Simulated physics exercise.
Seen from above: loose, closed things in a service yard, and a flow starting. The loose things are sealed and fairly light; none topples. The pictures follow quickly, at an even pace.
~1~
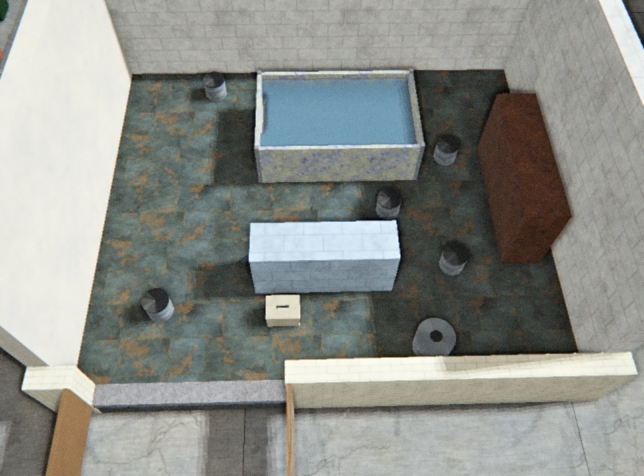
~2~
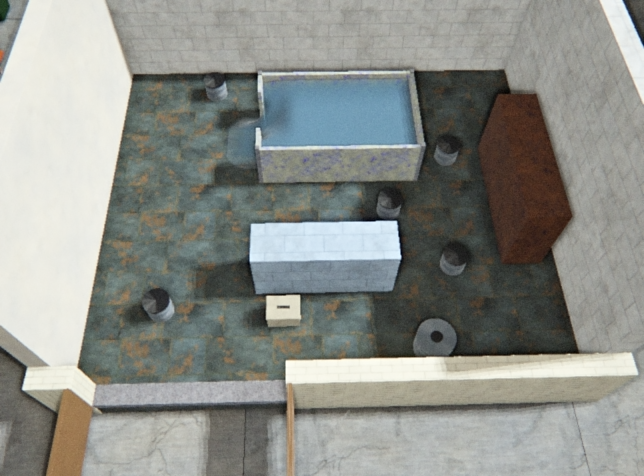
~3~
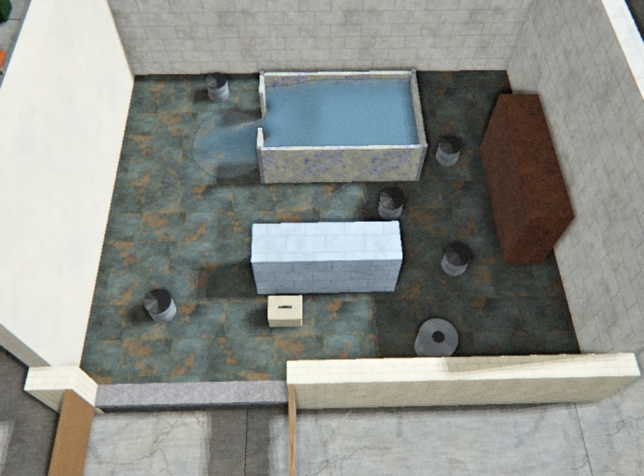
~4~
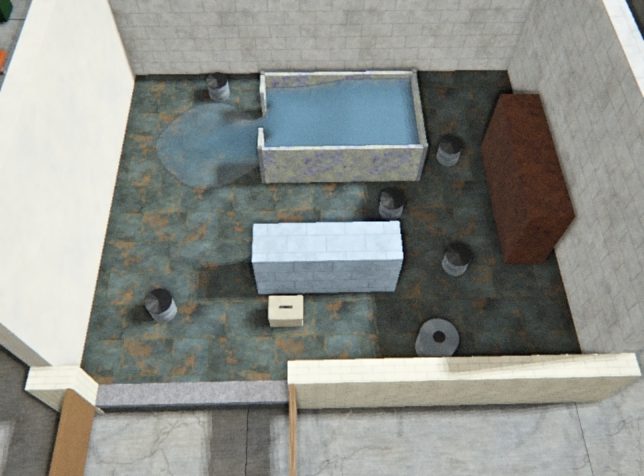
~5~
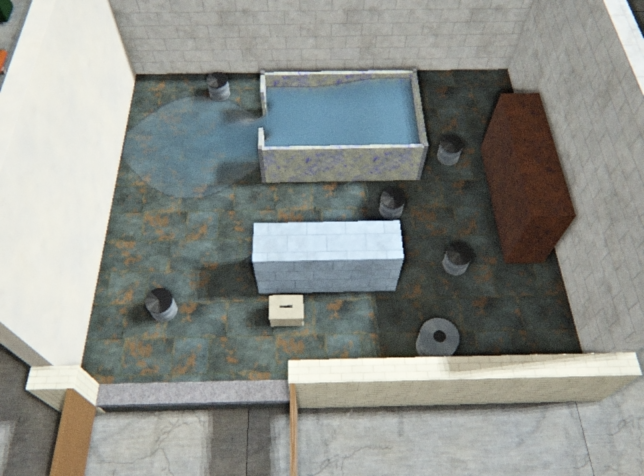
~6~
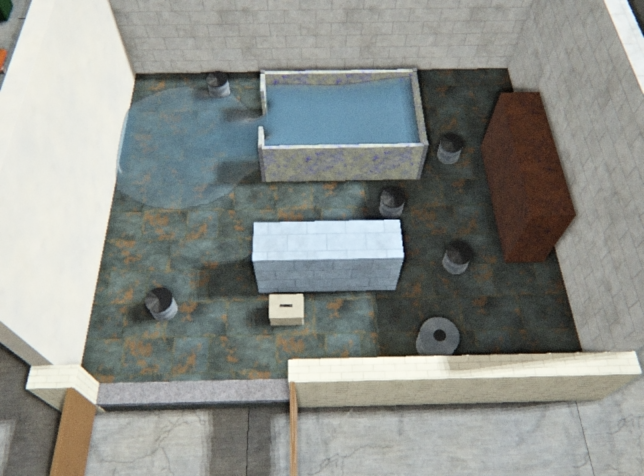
The footage shows a walled yard from above, where water flows through a gap in the left side of a raised basin and spreads across the tiled floor toward the left wall, while the surrounding dark pails and blocks stay still.
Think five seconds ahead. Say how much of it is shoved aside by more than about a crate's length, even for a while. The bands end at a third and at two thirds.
It is under a third.
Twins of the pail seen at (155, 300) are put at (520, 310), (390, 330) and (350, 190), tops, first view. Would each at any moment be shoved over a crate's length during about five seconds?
As listed: Less than that, under that, not that far.
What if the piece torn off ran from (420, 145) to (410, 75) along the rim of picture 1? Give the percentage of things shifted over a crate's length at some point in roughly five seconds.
About 70 per cent.
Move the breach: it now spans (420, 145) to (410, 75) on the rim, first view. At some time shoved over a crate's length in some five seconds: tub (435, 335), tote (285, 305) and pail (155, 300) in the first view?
In turn: Yes, shifted that much, less than that.
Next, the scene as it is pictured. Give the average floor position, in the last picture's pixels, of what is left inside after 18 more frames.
Near (370, 238).
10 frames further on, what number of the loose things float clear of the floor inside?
The number is 0.
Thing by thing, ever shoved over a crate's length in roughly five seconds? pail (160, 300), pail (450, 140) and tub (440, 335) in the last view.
As listed: Shifted that much, short of that, short of that.
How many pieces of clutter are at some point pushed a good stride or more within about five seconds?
That makes 2.
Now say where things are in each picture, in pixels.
A pail at (214, 79) rests on the ground; a pail at (390, 198), on the bottom; 0 of 7 have shifted, in the first picture.
A pail at (214, 79) rests on the ground; a pail at (390, 198) rests on the ground; 0 of 7 have shifted, in the second picture.
A pail at (216, 80) rests on the ground; a pail at (392, 198), on the bottom; 0 of 7 have shifted, in the third picture.
A pail at (217, 80) rests on the ground; a pail at (393, 198) rests on the ground; 0 of 7 have shifted, in the fourth picture.
A pail at (217, 79) rests on the ground; a pail at (393, 198), on the bottom; 0 of 7 have shifted, in the fifth picture.
A pail at (217, 78), on the bottom; a pail at (393, 197), on the bottom; 0 of 7 have shifted, in the sixth picture.
A moment on, 0 of 7 are well off their spots; 0 afloat.
Next, 0 of 7 are well off their spots; 0 afloat.
Later, 2 of 7 are well off their spots; 0 afloat.
In the end, 2 of 7 are well off their spots, and 2 have been at some point; 0 afloat.
